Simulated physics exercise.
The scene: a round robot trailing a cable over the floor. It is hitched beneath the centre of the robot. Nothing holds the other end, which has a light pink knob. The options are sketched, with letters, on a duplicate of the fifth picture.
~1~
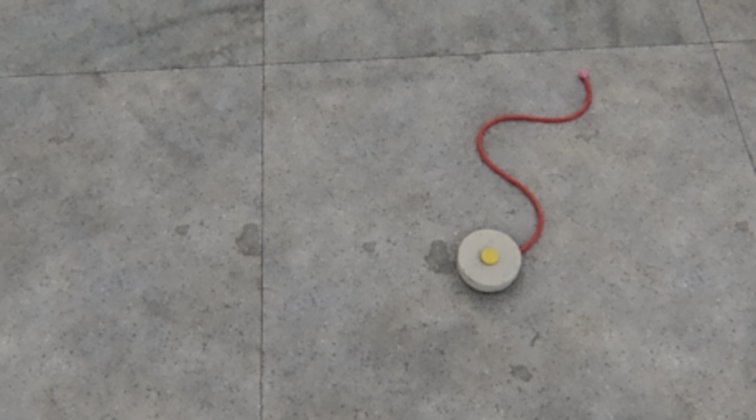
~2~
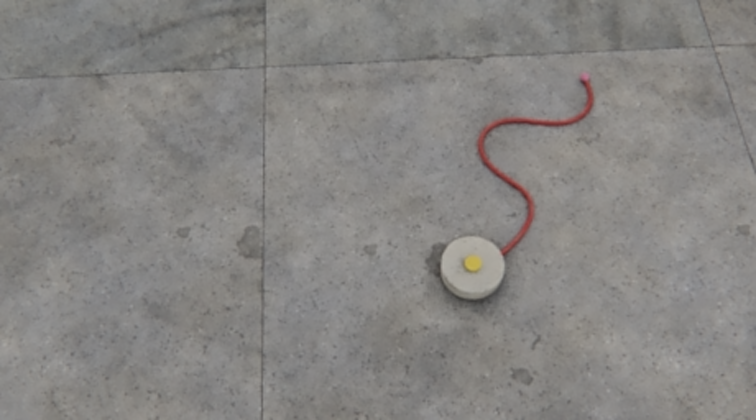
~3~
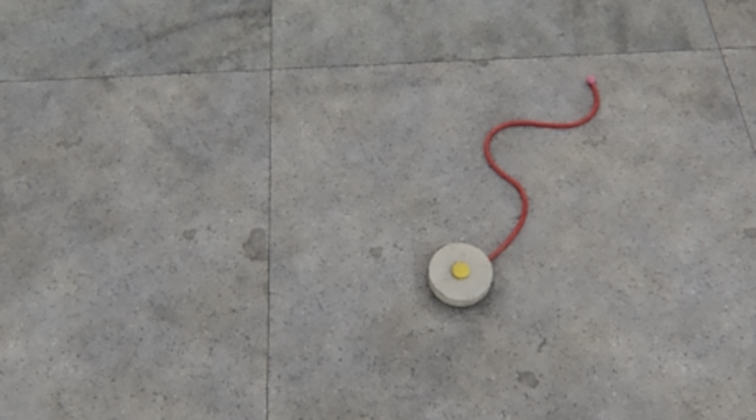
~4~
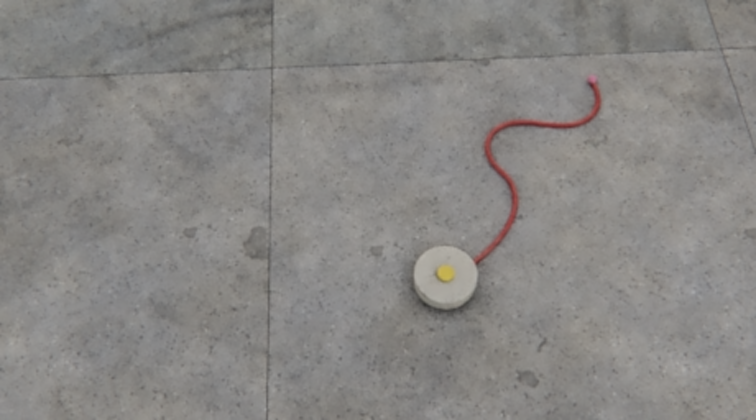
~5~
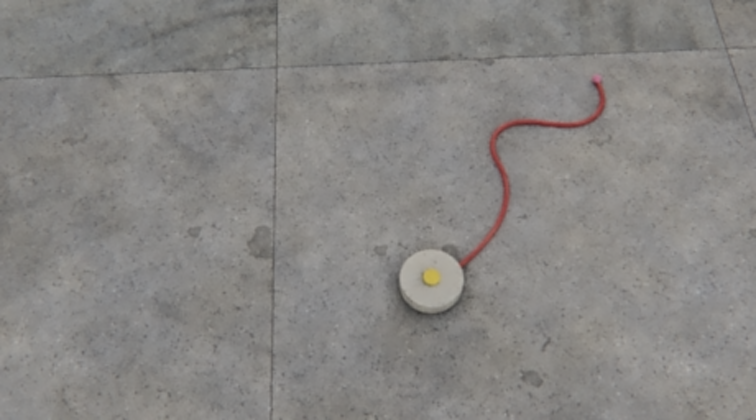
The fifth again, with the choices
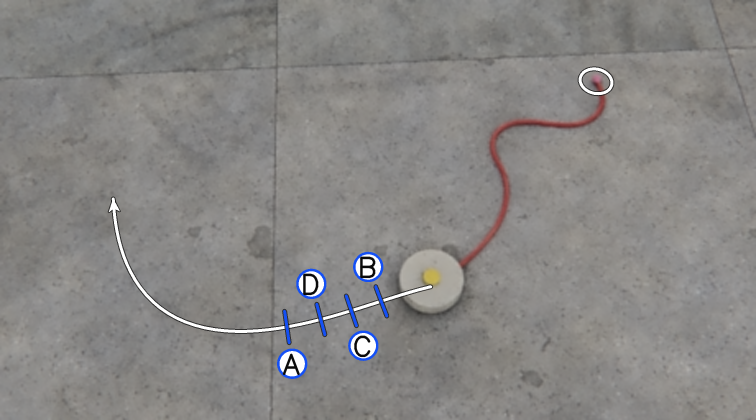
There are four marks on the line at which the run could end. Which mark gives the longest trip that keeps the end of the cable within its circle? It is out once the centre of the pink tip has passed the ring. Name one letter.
At C, and not beyond.
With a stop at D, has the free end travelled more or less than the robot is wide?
Less.
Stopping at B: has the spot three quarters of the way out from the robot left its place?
No.
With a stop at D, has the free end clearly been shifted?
By then, yes.
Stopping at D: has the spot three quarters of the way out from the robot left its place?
By then, yes.
On the copy, A at (287, 327); B at (381, 301); C at (351, 311); D at (321, 319); the ring at (596, 81); the route from (431, 287) via (215, 330) to (113, 199).
On C. First, robot (404, 289), middle of the cable (499, 156), free end (597, 79).
Then, robot (376, 298), middle of the cable (497, 172), free end (597, 79).
Finally, robot (351, 306), middle of the cable (490, 190), free end (599, 84); the free end is still in its ring.
By contrast, A drags the free end to (573, 116); B is safe but short; D drags the free end to (589, 100).
